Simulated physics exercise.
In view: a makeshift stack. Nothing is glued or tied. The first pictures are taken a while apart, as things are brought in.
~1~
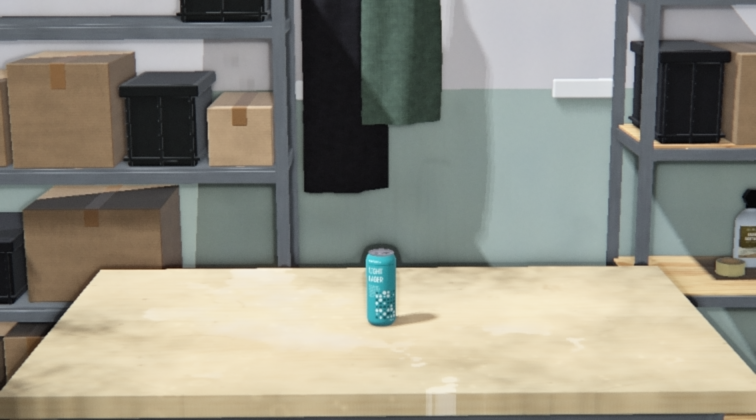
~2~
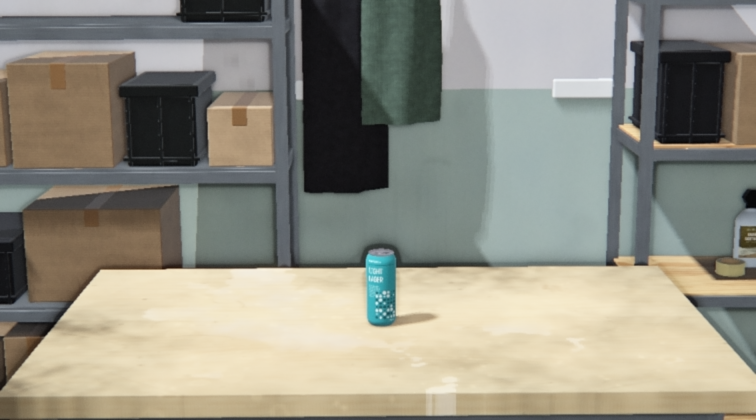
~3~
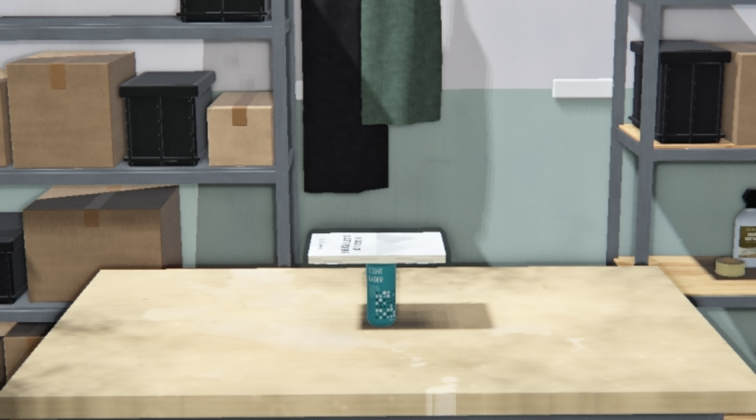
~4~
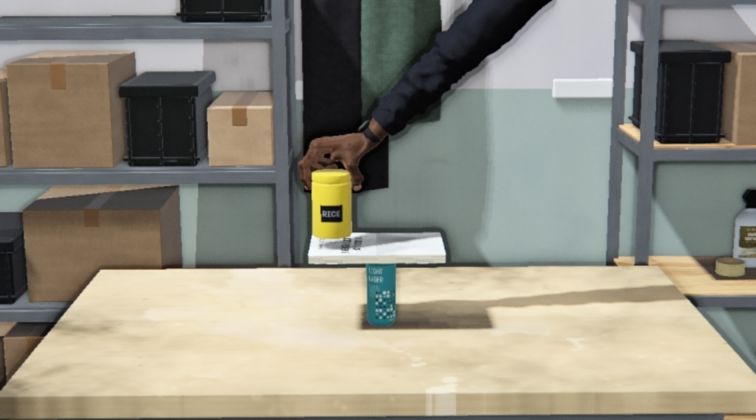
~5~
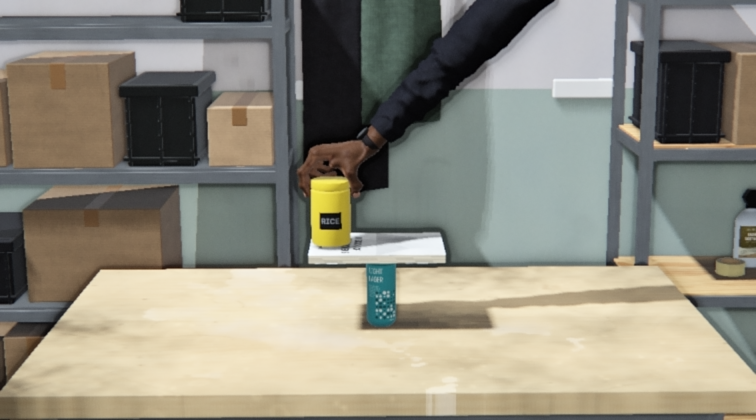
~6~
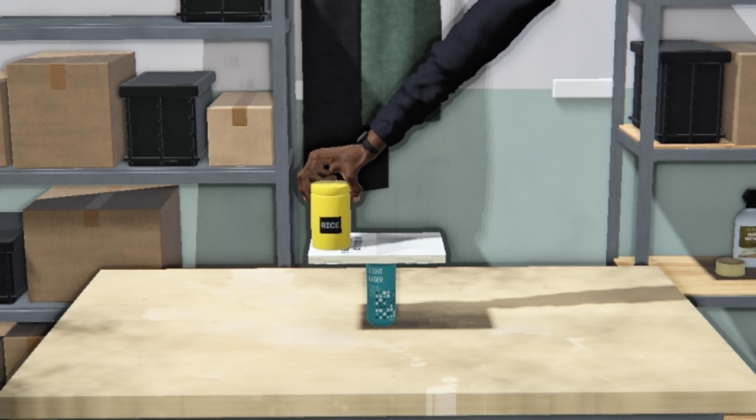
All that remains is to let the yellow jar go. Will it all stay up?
Here the stack gives way.
Then, 0.30 s on from there, yellow jar now fallen; white book turned 40° from how it was put.
Then, 0.40 s on from there, white book turned 72° from how it was put.
Then, 0.80 s on from there, white book now fallen.
Then, 1.10 s on from there, turquoise can shifted a little.
In the end, fallen, white book and yellow jar; turquoise can unmoved. The stack loses its balance.
